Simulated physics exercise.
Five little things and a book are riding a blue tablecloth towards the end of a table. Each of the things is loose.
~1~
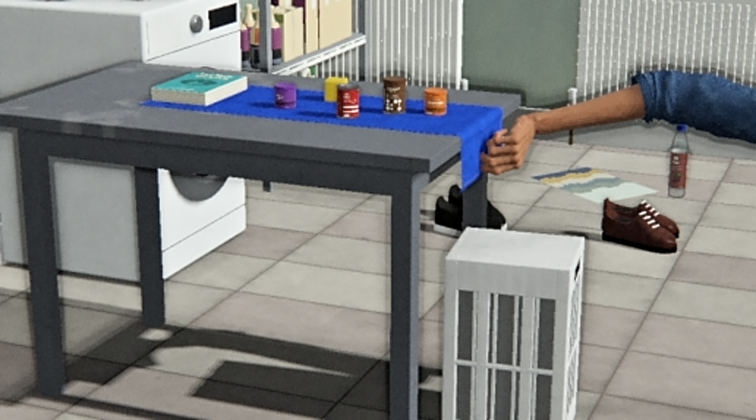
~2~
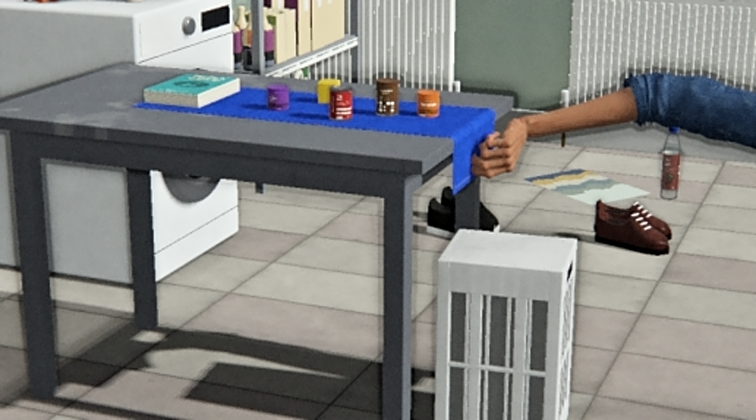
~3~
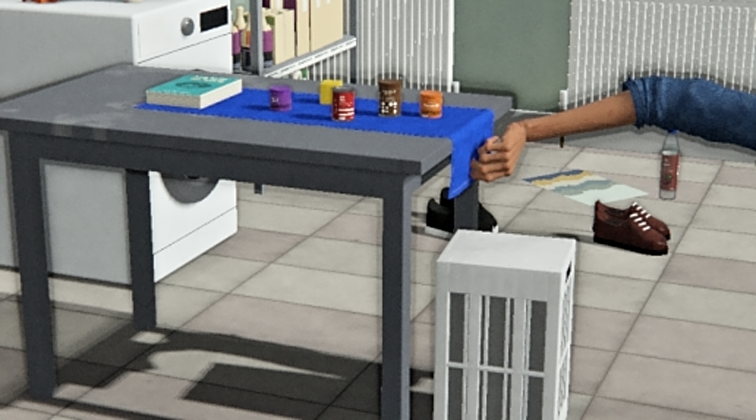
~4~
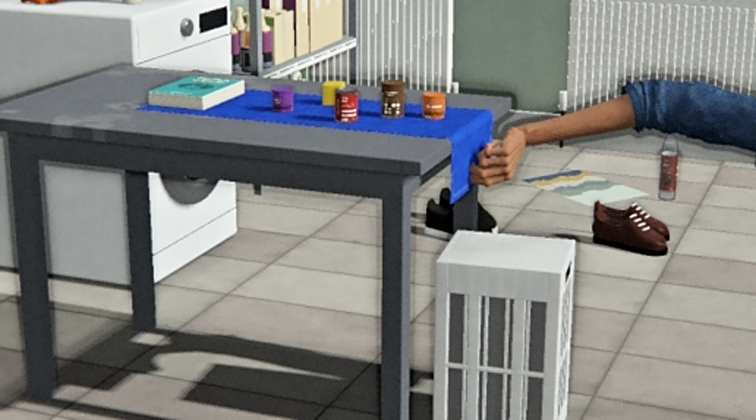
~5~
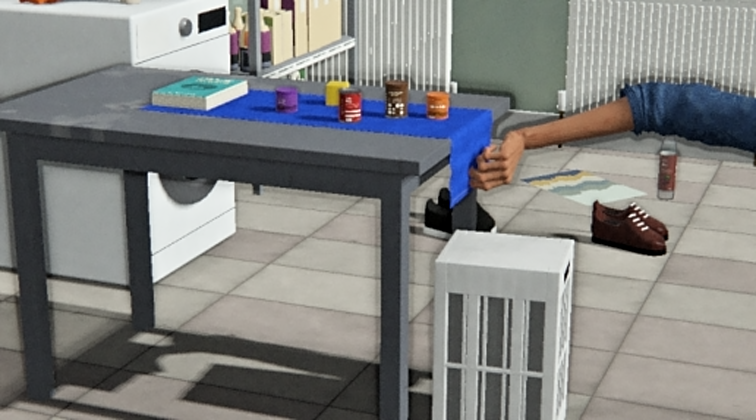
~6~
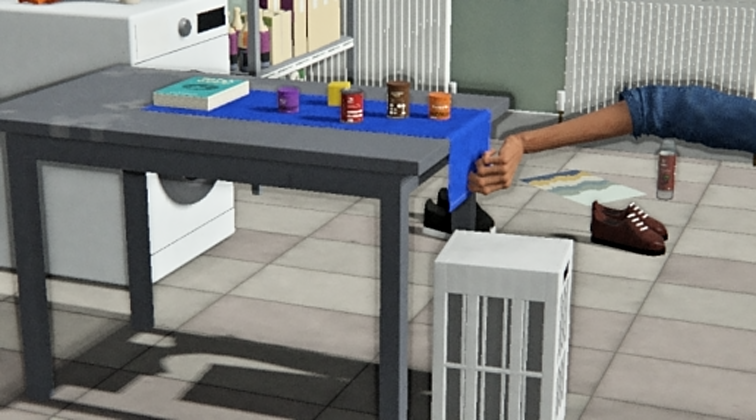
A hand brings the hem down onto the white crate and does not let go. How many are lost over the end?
Okay, the things that come down total one by my count.
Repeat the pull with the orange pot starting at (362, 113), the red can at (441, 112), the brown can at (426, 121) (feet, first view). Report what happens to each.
The orange pot remains up; the red can comes down; the brown can comes down.
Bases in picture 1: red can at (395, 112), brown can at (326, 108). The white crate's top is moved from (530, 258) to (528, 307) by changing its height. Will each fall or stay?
Here's what happens: The red can leaves its perch, the brown can remains aboard.
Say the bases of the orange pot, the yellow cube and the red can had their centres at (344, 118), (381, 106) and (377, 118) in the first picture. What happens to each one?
Orange pot stays, yellow cube stays, red can stays.
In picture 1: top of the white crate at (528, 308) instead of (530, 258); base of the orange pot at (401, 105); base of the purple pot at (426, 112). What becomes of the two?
The orange pot? Lost. The purple pot? Lost.
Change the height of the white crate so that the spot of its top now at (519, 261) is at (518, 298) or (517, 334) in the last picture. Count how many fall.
Respectively 2 and 3.
Soon after, hem near (470, 210); all still up.
Then, hem on the crate; orange pot gone.
At rest, hem on the crate; orange pot gone. It carries off one.
